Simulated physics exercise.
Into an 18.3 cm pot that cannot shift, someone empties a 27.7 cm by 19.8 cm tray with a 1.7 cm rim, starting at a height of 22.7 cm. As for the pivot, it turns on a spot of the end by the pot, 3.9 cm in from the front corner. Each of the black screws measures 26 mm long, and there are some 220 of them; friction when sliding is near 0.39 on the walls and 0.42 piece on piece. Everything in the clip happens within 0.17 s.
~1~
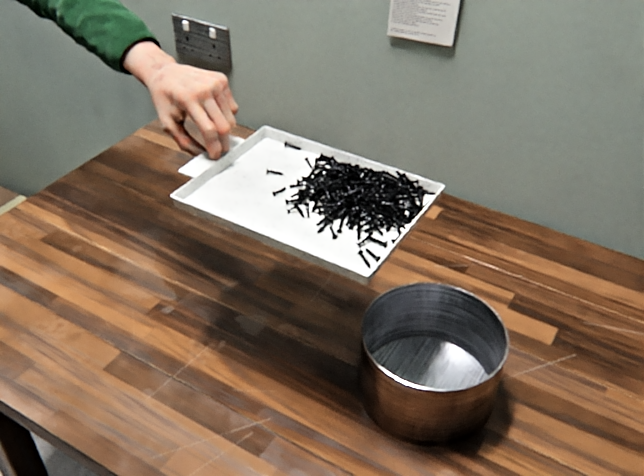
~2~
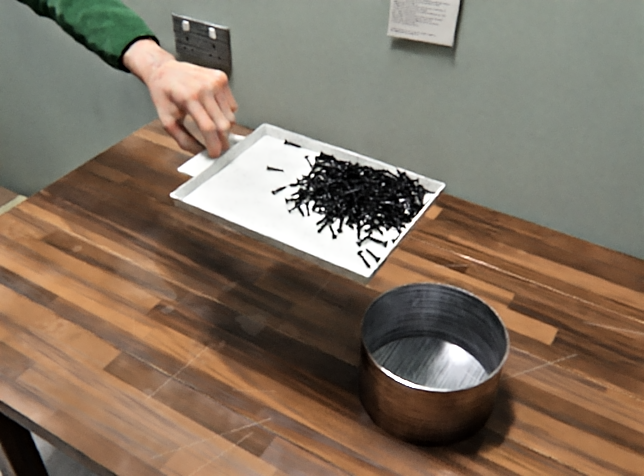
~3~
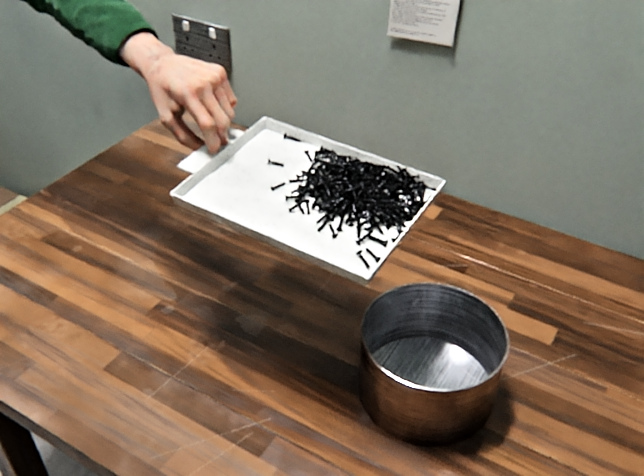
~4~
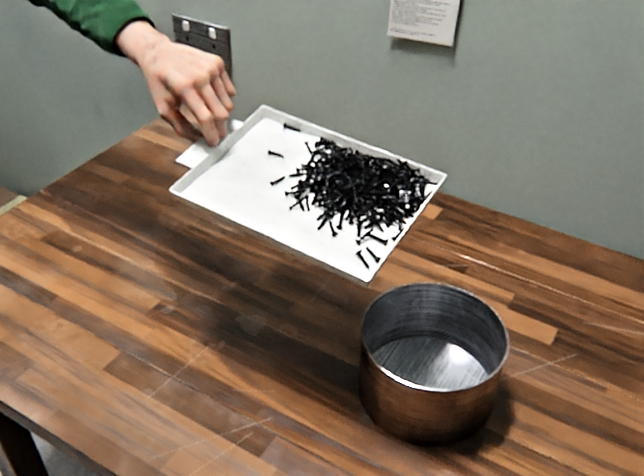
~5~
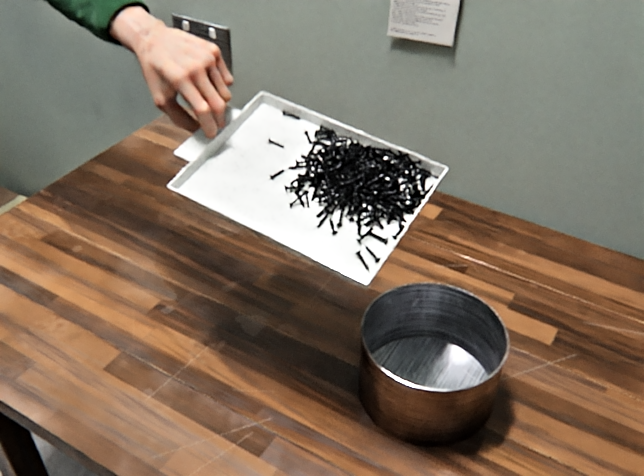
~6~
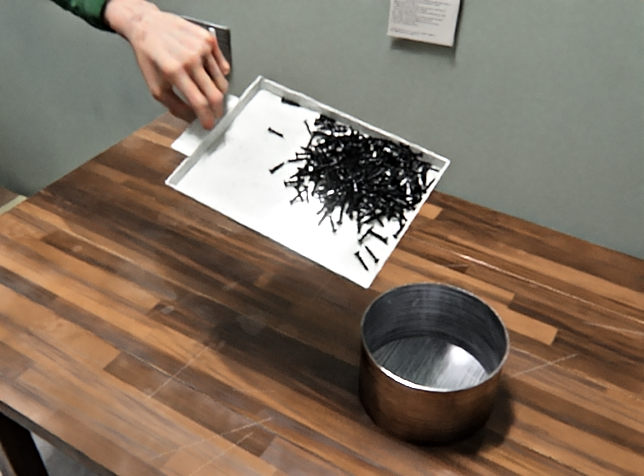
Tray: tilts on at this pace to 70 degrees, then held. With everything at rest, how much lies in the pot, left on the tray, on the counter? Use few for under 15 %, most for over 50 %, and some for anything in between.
Pot: Few, tray: Few, counter: Most.
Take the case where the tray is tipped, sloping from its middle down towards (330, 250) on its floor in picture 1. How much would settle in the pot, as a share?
Near 15 percent, give or take.
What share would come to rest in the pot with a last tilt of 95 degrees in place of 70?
In that case some 0 per cent.
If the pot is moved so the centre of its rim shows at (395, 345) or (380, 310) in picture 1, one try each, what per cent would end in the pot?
The shares would be near 35 and 5 per cent respectively.
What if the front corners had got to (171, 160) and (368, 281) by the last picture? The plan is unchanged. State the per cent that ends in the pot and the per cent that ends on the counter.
The pot gets 30 and the counter 70.
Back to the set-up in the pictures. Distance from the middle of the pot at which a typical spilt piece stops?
Roughly 20 centimetres.
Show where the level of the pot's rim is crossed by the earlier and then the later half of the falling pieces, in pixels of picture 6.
It passes about (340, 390) first and (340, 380) afterwards.
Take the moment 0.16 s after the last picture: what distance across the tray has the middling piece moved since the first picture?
Roughly 1 cm.
Then, 0.16 s after the last picture, tilt 48 degrees; the tray holds 100 %, the pot 0 %.
Then, 0.26 s after the last picture, tilt 64 degrees; the tray holds 100 %, the pot 0 %.
Then, 0.50 s after the last picture, tilt 70 degrees; the tray holds 10 %, the pot 5 %.
In the end, pot 5 %, tray 5 %, counter 90 %.
